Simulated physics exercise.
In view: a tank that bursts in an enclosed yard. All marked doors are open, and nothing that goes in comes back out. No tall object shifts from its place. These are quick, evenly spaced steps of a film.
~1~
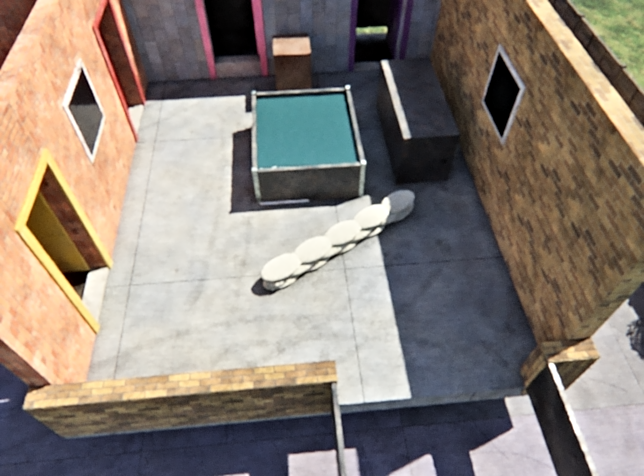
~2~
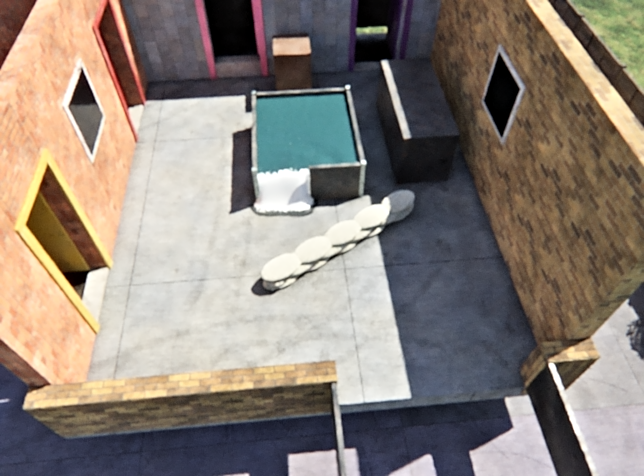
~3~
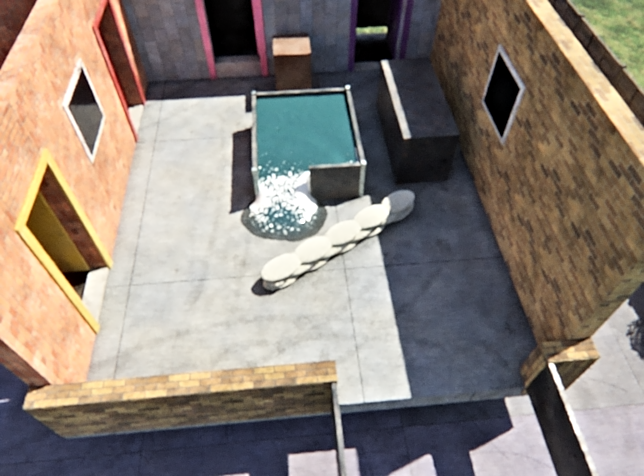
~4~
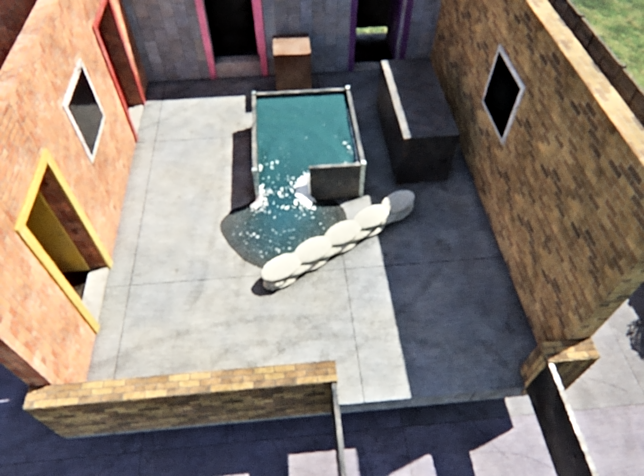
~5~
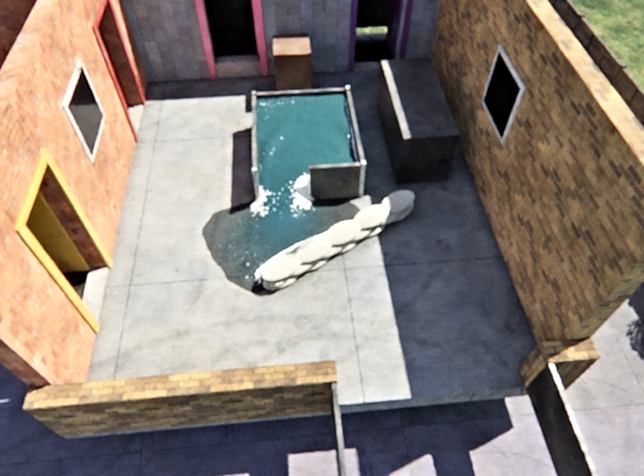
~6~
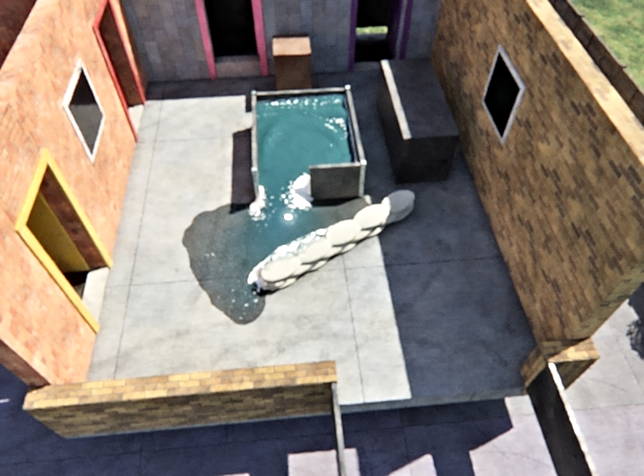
In a walled yard, a tank of teal water burst open at its front left corner, and foaming water poured onto the concrete, reached a pale, lumpy barrier and spread around its left end.
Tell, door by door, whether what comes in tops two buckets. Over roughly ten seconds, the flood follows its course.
In turn, the purple door keeps to two buckets or fewer; the yellow door tops two buckets; the pink door keeps to two buckets or fewer; the red door keeps to two buckets or fewer.
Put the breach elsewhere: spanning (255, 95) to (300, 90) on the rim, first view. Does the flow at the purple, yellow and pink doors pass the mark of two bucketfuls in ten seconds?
The purple door tops the limit, the yellow door falls short and the pink door falls short.
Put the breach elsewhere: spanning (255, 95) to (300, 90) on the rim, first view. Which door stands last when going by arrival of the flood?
One in yellow.
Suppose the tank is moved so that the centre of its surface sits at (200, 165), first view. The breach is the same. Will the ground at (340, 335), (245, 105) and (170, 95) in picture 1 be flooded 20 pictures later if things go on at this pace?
Hit, spared, spared.
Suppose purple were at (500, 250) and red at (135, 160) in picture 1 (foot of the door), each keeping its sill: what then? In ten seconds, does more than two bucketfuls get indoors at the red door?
The red door is spared.
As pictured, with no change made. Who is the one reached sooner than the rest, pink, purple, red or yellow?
The yellow one, I reckon.
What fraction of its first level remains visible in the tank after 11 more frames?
About 54 per cent.
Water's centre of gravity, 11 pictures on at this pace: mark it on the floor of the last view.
Close to (273, 207), I reckon.
A moment on, water covers 20 % of the floor; the purple door not reached, the yellow door not reached, the pink door not reached, the red door not reached.
Next, water covers 25 % of the floor; the purple door not reached, the yellow door under two buckets in, the pink door not reached, the red door not reached.
Then, water covers 35 % of the floor; the purple door not reached, the yellow door far over two buckets in, the pink door not reached, the red door not reached.
Later, water covers 75 % of the floor; the purple door wet at the sill, nothing in, the yellow door far over two buckets in, the pink door not reached, the red door wet at the sill, nothing in.
In the end, water covers 90 % of the floor; the purple door under two buckets in, the yellow door far over two buckets in, the pink door wet at the sill, nothing in, the red door wet at the sill, nothing in.
